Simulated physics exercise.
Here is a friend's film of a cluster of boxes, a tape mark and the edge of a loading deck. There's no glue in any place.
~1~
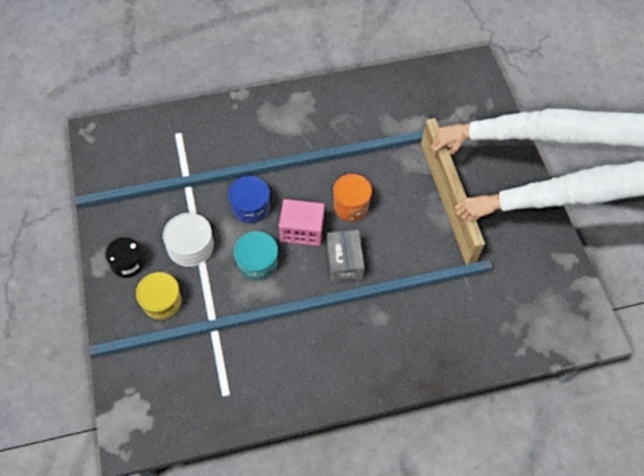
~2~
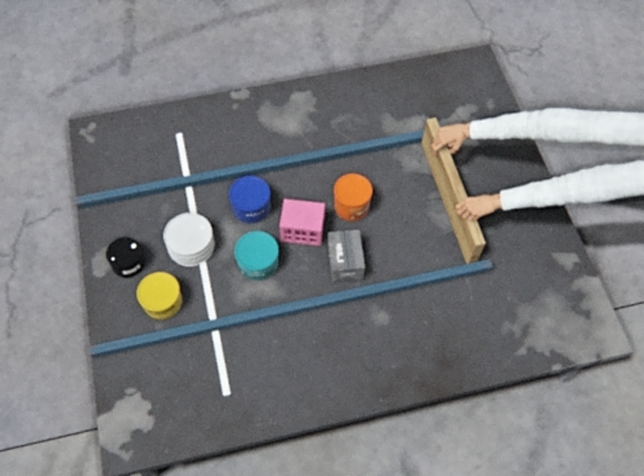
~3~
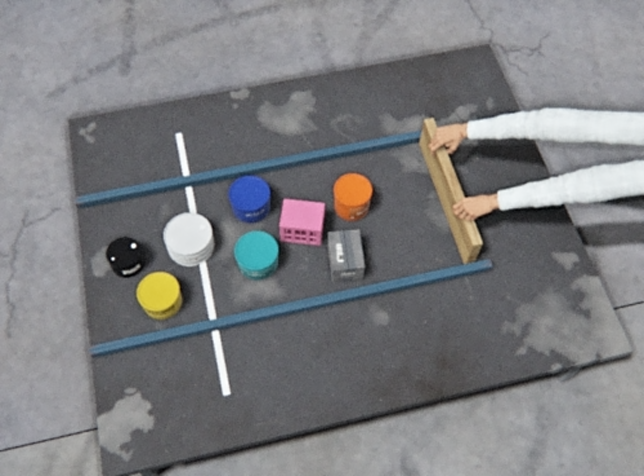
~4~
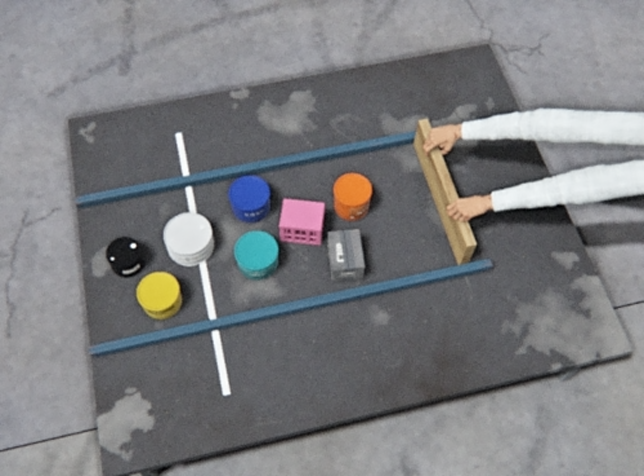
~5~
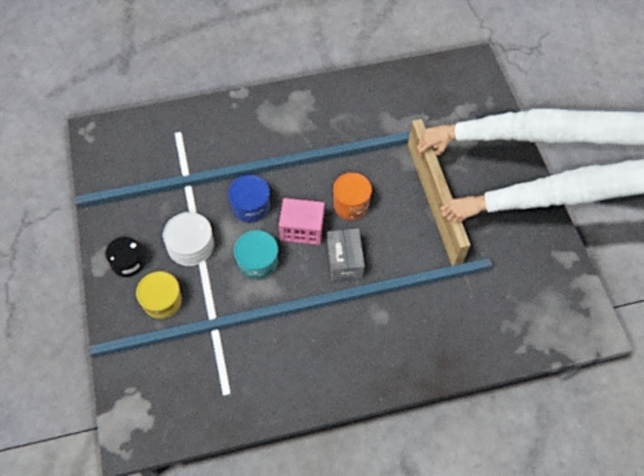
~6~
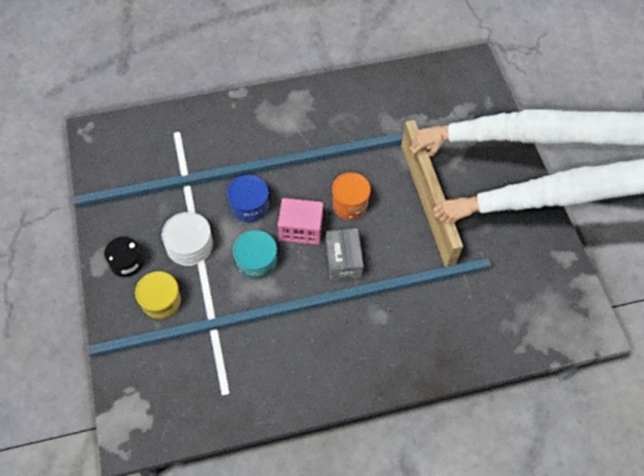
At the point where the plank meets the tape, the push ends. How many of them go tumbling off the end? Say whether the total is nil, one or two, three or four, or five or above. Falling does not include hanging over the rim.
The push is going to send nothing over the edge.
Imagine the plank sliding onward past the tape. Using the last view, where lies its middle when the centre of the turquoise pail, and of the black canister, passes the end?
For the turquoise pail, about (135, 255); for the black canister, about (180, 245).
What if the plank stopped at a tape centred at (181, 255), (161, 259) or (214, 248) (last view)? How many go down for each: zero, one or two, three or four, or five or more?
Going one by one, the answers are zero, just one or two and not one.
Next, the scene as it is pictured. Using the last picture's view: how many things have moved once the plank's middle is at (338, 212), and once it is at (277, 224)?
4 and 5.
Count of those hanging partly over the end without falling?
I get 0.
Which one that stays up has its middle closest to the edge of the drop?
Black canister.
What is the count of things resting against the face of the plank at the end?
The count in contact is 3.
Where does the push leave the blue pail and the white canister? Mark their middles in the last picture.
The blue pail settles near (169, 200); as for the white canister, near (134, 241).
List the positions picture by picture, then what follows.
In the first picture, black canister (125, 258); yellow pail (160, 297); white canister (189, 240); plank (451, 191); tape (200, 252).
In the second picture, yellow pail (160, 296); plank (451, 190).
In the third picture, white canister (190, 240); orange pail (352, 198).
In the fourth picture, black canister (126, 257); blue pail (250, 200).
In the fifth picture, yellow pail (160, 296); pink crate (302, 222).
In the sixth picture, black canister (124, 257); yellow pail (159, 296); white canister (188, 239); plank (430, 193); tape (199, 251).
Early on, none off yet; black canister at rest near (124, 257); yellow pail at rest near (159, 296); white canister at rest near (188, 239).
A while later, none off yet; black canister at rest near (124, 257); yellow pail at rest near (159, 296); white canister travelled a little near (172, 239).
Finally, the number that fall off is zero.
